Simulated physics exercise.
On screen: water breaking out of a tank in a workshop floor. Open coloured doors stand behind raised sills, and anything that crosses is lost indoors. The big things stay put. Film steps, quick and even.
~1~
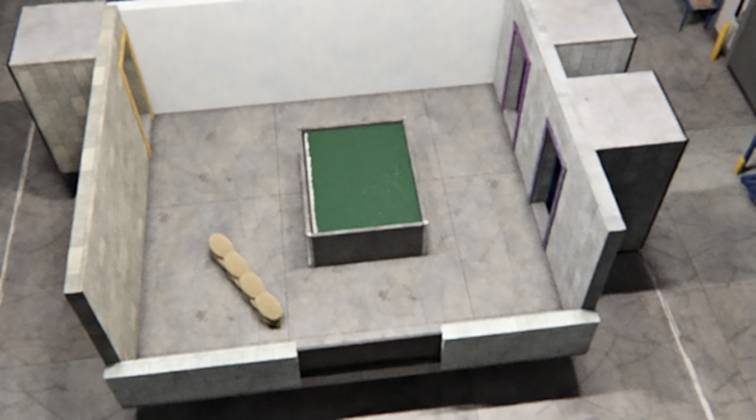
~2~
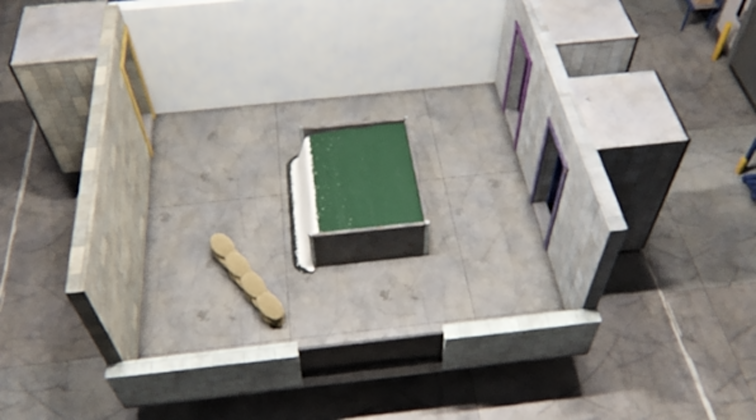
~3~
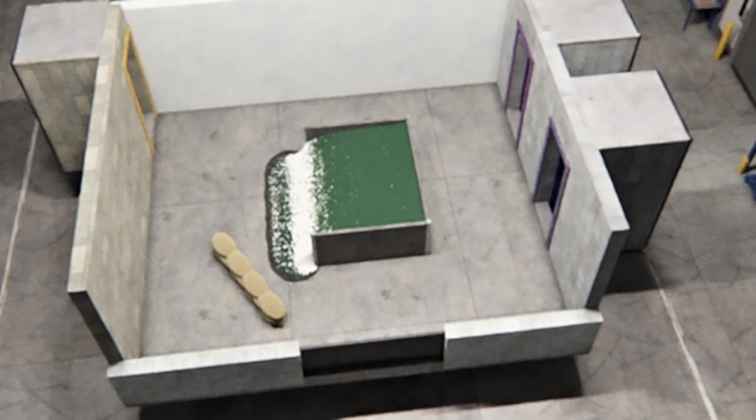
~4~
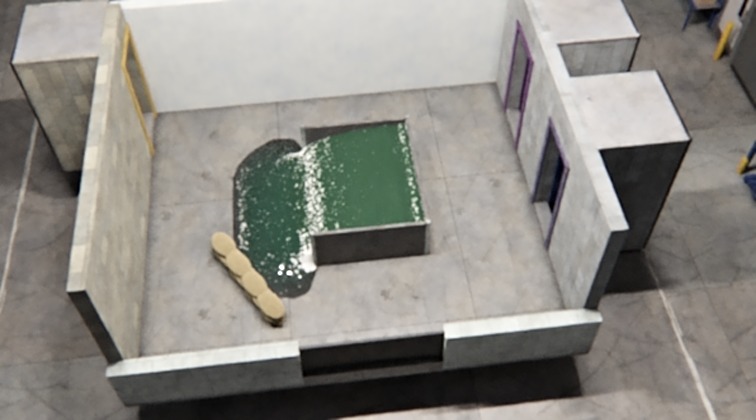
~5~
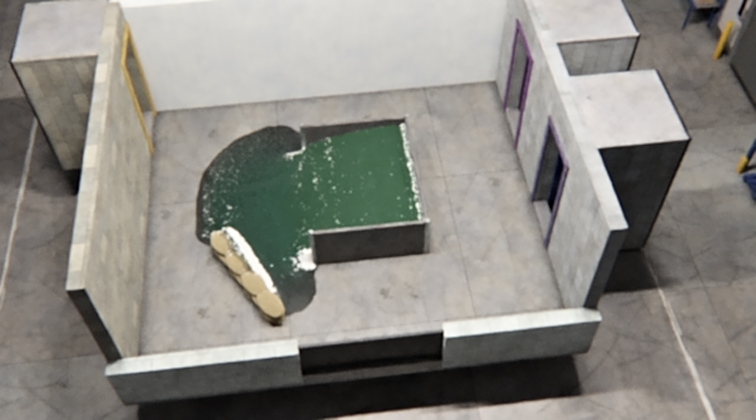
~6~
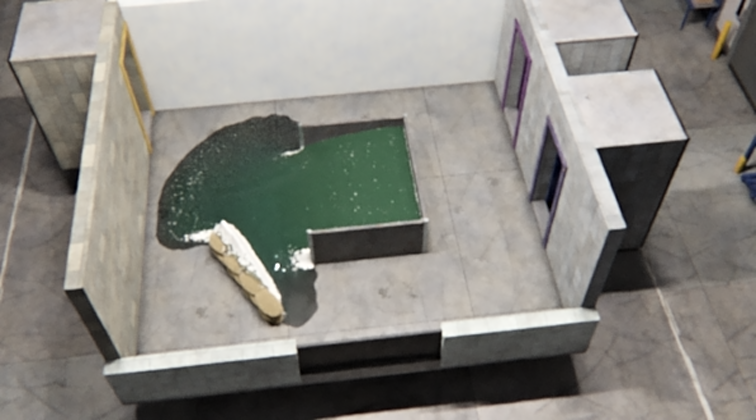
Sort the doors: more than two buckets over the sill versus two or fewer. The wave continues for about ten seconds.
Sorted by door: Blue door - more than two; yellow door - more than two; purple door - more than two.
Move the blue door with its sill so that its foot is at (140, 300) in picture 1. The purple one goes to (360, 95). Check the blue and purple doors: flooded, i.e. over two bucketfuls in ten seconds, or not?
Blue door: Comes in high; purple door: Comes in low.
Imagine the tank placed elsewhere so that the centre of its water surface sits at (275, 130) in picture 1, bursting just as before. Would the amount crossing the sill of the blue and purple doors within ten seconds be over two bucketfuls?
Log - blue door: Limit exceeded; purple door: Limit not reached.
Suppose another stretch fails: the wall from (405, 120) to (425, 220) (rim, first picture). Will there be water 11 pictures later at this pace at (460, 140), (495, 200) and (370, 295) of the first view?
Soaked, soaked, untouched.
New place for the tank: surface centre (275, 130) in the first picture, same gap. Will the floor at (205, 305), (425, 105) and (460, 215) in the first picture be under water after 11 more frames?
My reading is hit by the flood first, missed by the flood next and missed by the flood last.
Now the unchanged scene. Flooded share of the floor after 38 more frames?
Close to 95 in a hundred, I think.
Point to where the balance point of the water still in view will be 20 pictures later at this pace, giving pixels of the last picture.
Around (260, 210).
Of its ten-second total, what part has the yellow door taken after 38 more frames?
My estimate is close to 100 per cent.
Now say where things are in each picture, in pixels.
In the first frame, the open tank at (360, 177) is whole and still.
In the second frame, the front is at (311, 270), out from the gap at (310, 201).
In the third frame, water pours out at (312, 202) and has run to (292, 278).
In the fourth frame, water pours out at (311, 203) and has run to (274, 291).
In the fifth frame, the front is at (238, 143), out from the gap at (311, 202).
In the sixth frame, water pours out at (309, 201) and has run to (168, 185).
A moment on, water covers 35 % of the floor; the blue door not reached, the yellow door wet at the sill, nothing in, the purple door not reached.
Next, water covers 45 % of the floor; the blue door not reached, the yellow door over two buckets in, the purple door not reached.
Then, water covers 70 % of the floor; the blue door not reached, the yellow door far over two buckets in, the purple door not reached.
Later, water covers 95 % of the floor; the blue door under two buckets in, the yellow door far over two buckets in, the purple door over two buckets in.
In the end, water covers 95 % of the floor; the blue door far over two buckets in, the yellow door far over two buckets in, the purple door over two buckets in.
